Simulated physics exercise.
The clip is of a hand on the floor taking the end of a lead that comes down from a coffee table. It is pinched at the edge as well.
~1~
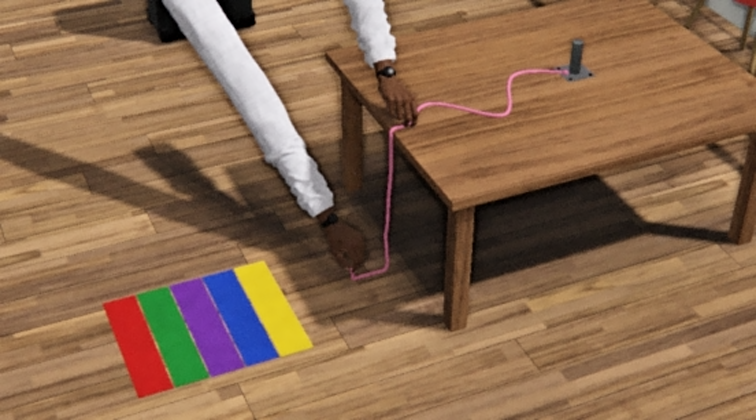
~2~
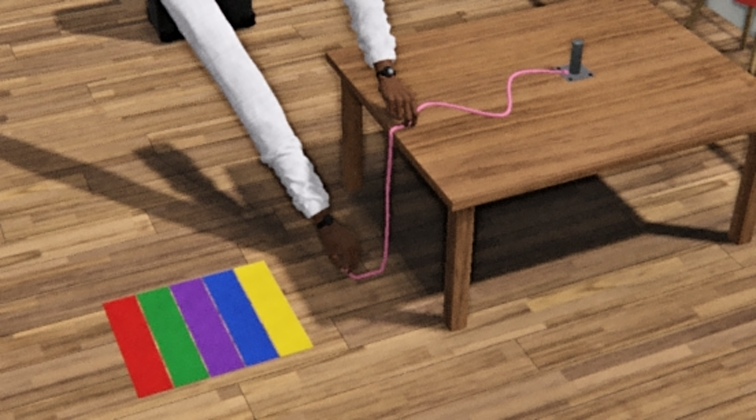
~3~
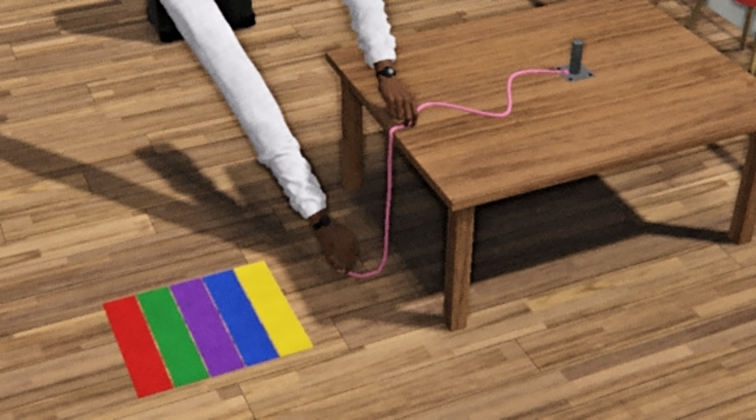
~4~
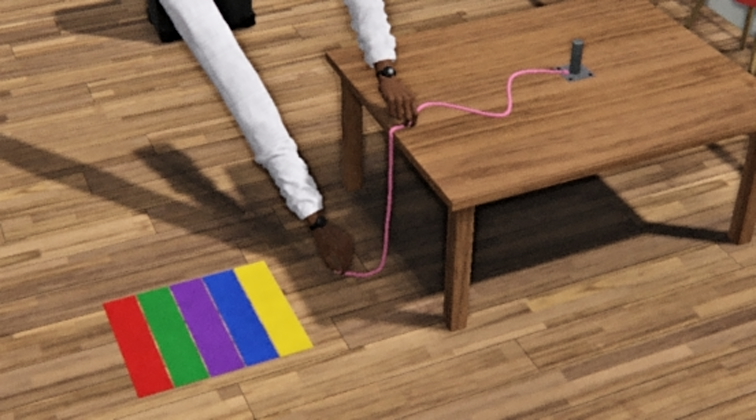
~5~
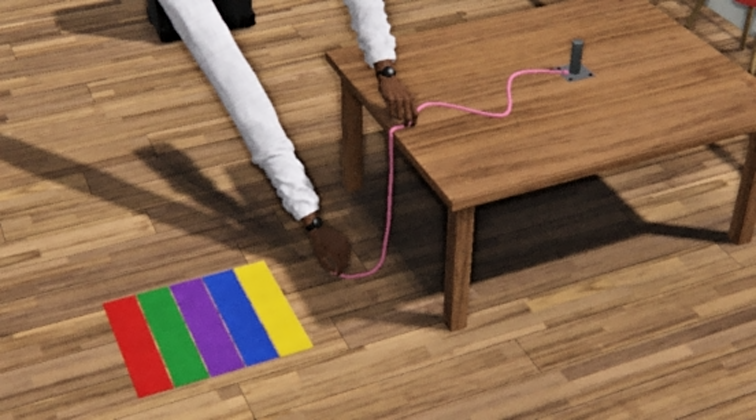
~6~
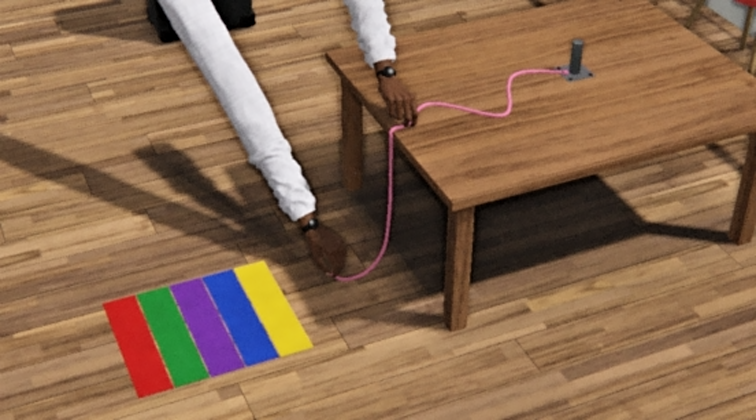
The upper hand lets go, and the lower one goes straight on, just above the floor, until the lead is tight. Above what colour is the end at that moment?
It gets as far as the green strip.
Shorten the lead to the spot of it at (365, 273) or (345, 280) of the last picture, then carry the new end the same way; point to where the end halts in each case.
Near (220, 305) and (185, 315).
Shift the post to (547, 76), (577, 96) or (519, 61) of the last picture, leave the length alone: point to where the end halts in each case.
In that order: (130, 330), (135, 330) and (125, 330).
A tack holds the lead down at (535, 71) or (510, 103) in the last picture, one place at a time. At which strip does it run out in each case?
Try by try: Green; purple.
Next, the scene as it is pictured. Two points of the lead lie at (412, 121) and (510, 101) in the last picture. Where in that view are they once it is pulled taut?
About (355, 156), and the other about (479, 102).
Soon after, end near (226, 303); over blue.
After that, end near (189, 314); over purple.
At the stop, end near (166, 320); over green. The green one.
